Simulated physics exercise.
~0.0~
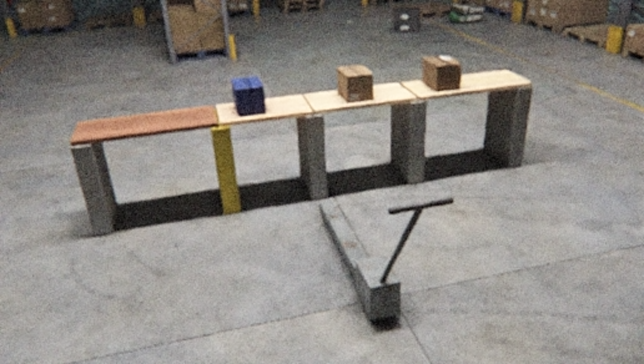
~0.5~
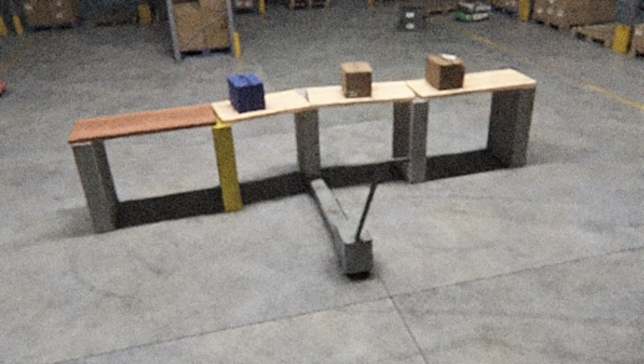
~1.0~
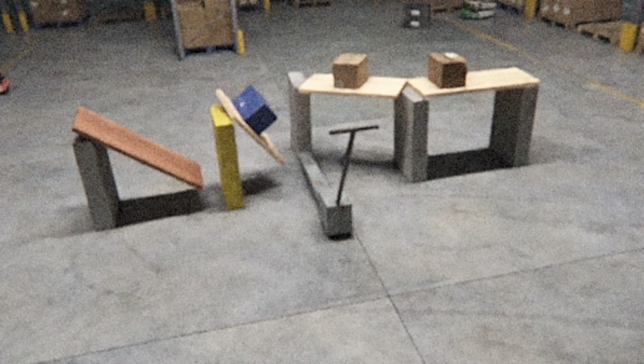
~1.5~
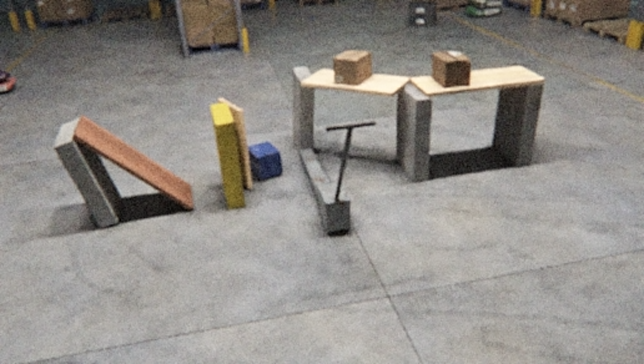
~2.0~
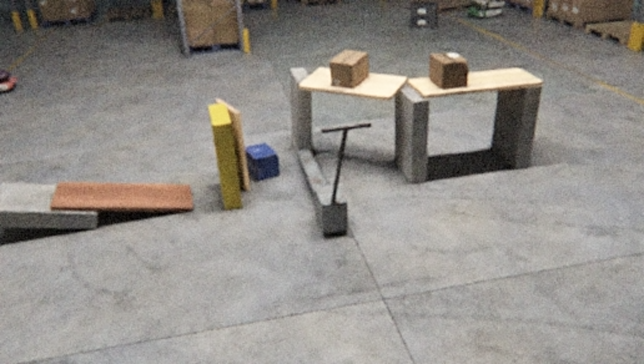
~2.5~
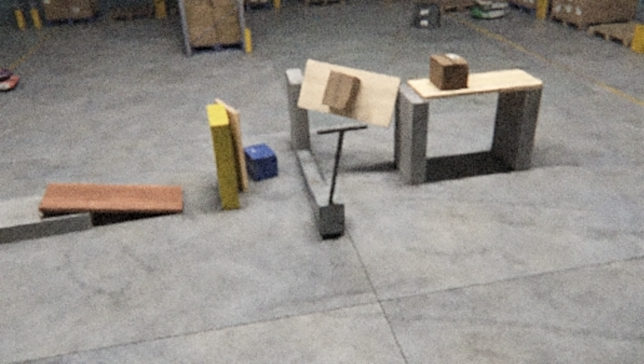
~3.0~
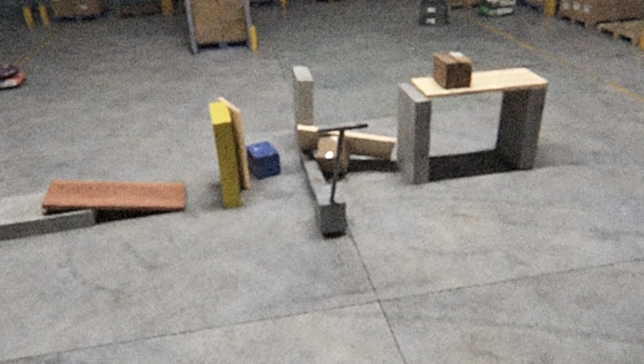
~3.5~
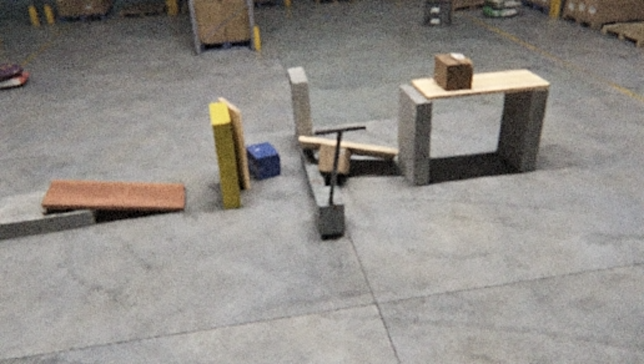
A floor jack shoves a block upright, and boards drop on the left and middle.
